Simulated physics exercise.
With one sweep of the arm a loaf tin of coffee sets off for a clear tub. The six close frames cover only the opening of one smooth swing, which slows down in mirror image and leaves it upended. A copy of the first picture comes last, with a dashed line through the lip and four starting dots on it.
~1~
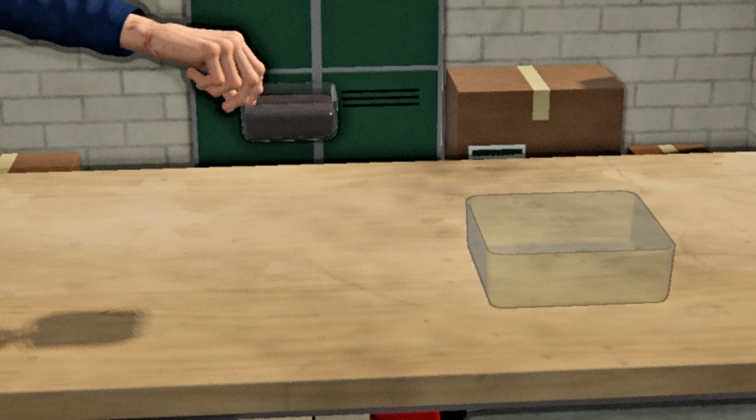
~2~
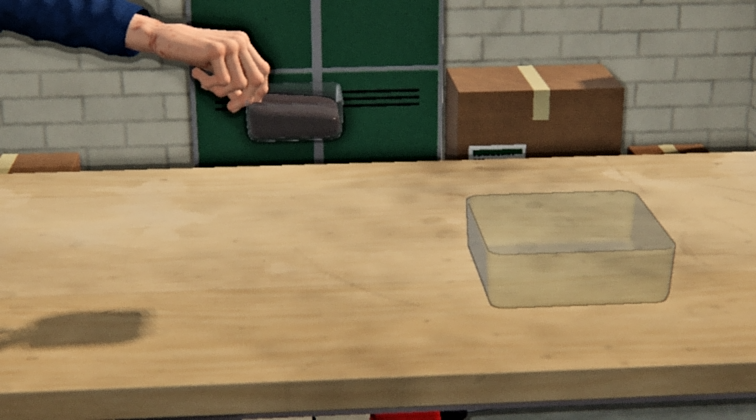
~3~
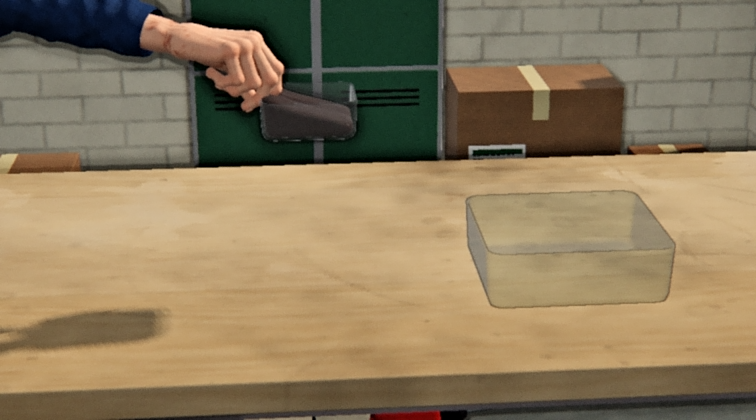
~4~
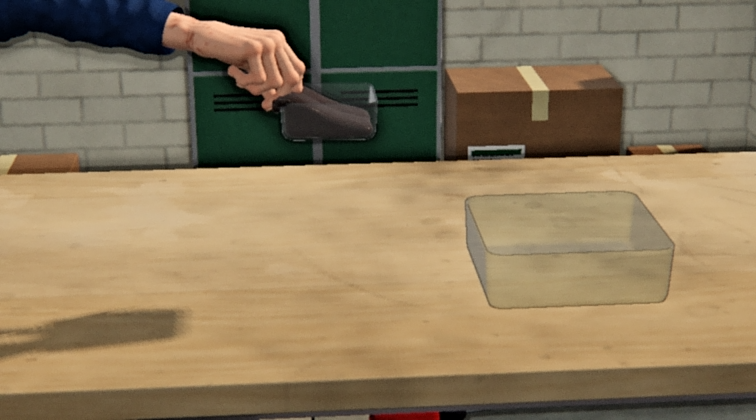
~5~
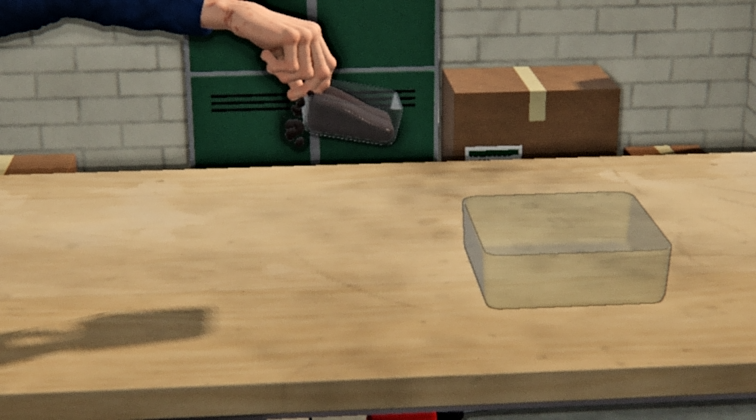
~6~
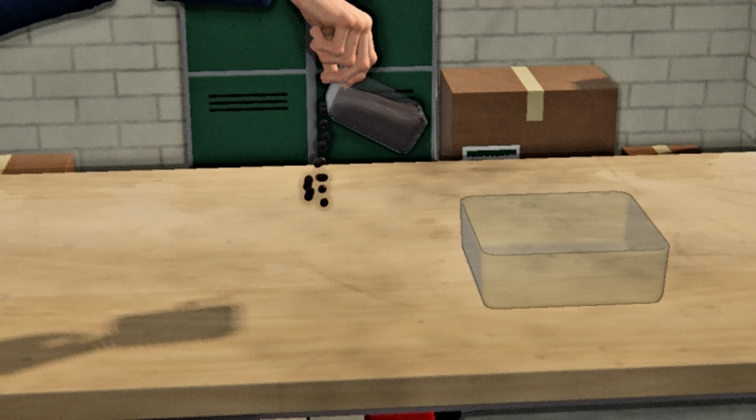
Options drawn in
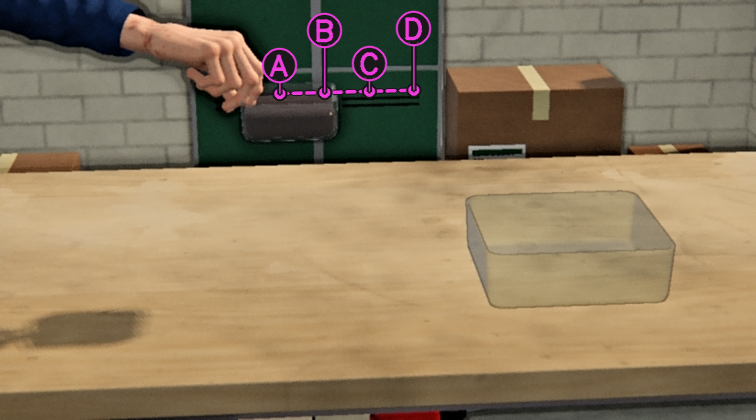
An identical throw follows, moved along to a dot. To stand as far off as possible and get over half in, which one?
That is place A.
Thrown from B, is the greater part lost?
No, that is safe.
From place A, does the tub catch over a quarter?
Yes, it does.
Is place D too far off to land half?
No.
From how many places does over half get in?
All of them.
On the marked copy, A at (279, 93); B at (324, 92); C at (369, 91); D at (413, 90).
With A, about 67 % lands in the tub, 19 % falls short and 14 % goes beside or beyond.
With B, about 72 % lands in the tub, 12 % falls short and 15 % goes beside or beyond.
With C, about 73 % lands in the tub, 8 % falls short and 19 % goes beside or beyond.
With D, about 80 % lands in the tub, 9 % falls short and 12 % goes beside or beyond.
